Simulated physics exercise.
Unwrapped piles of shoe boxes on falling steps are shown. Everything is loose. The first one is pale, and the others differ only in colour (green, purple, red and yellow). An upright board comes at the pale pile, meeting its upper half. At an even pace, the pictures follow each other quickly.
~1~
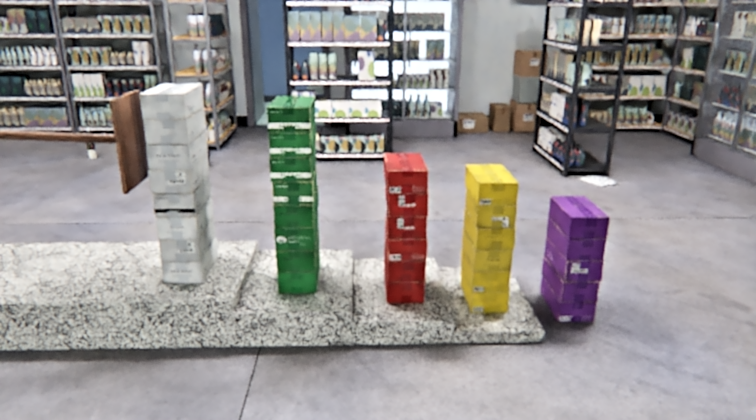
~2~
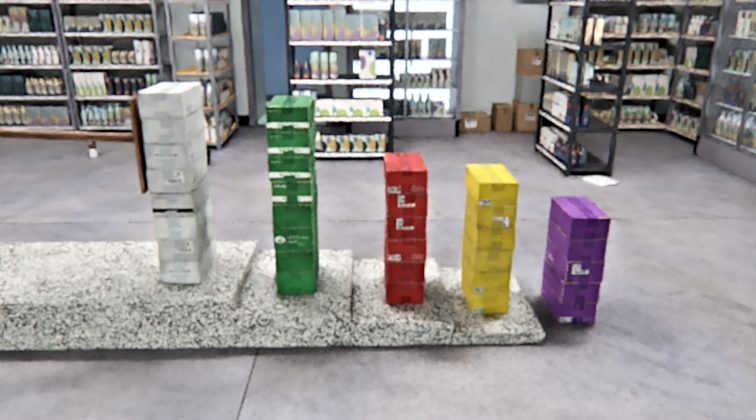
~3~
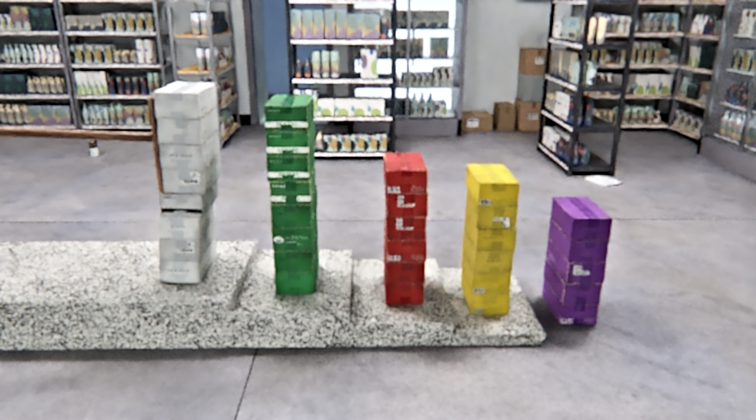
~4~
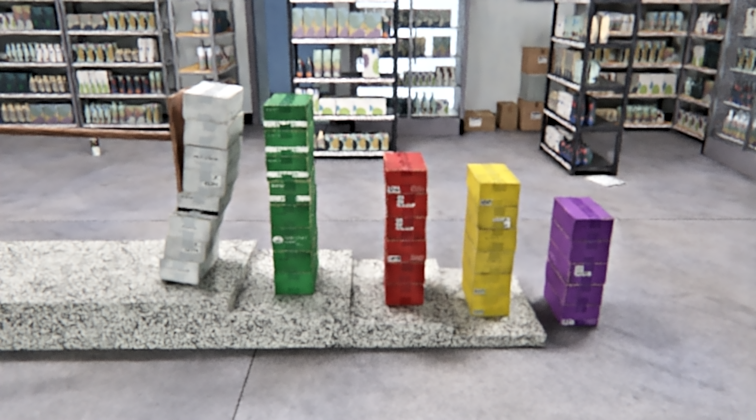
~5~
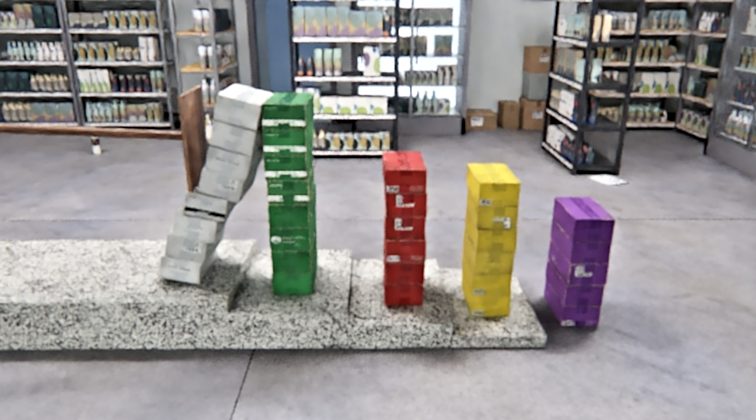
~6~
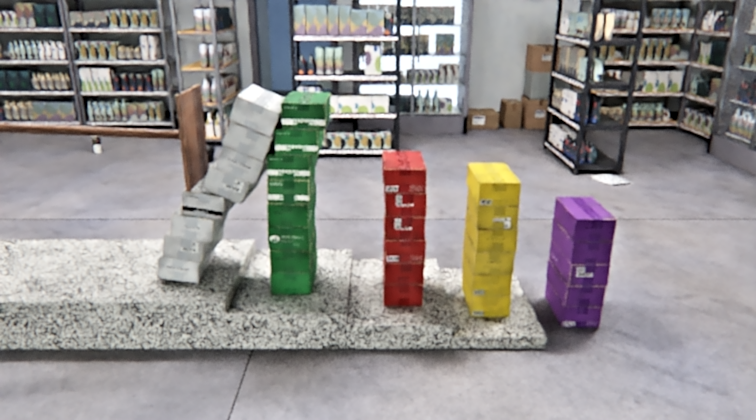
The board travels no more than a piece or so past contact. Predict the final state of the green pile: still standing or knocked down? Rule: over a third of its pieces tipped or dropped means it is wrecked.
Knocked down.
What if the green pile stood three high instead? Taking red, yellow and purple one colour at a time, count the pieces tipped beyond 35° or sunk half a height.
The numbers come out as red 0, yellow 0 and purple 0.
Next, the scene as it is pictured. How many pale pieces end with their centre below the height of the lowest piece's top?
The answer is 3.
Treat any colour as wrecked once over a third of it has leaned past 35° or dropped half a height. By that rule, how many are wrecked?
Total: 4.
Soon, 4 of the pale pile down; 5 of the 8 green boxes down (5 of 25 in all colours); top green box tipped barely, some two heights lower; top red box tipped barely.
A while on, 4 of the pale pile down; 5 of the 8 green boxes down (14 of 25 in all colours); top green box tipped steeply, some four heights lower; top red box tipped well over, some two heights lower.
Finally, 4 of the pale pile down; 5 of the 8 green boxes down (19 of 25 in all colours); top green box tipped well over, some six heights lower; top purple box upside down. Seen by the last camera, middles, top green box near (607, 239).
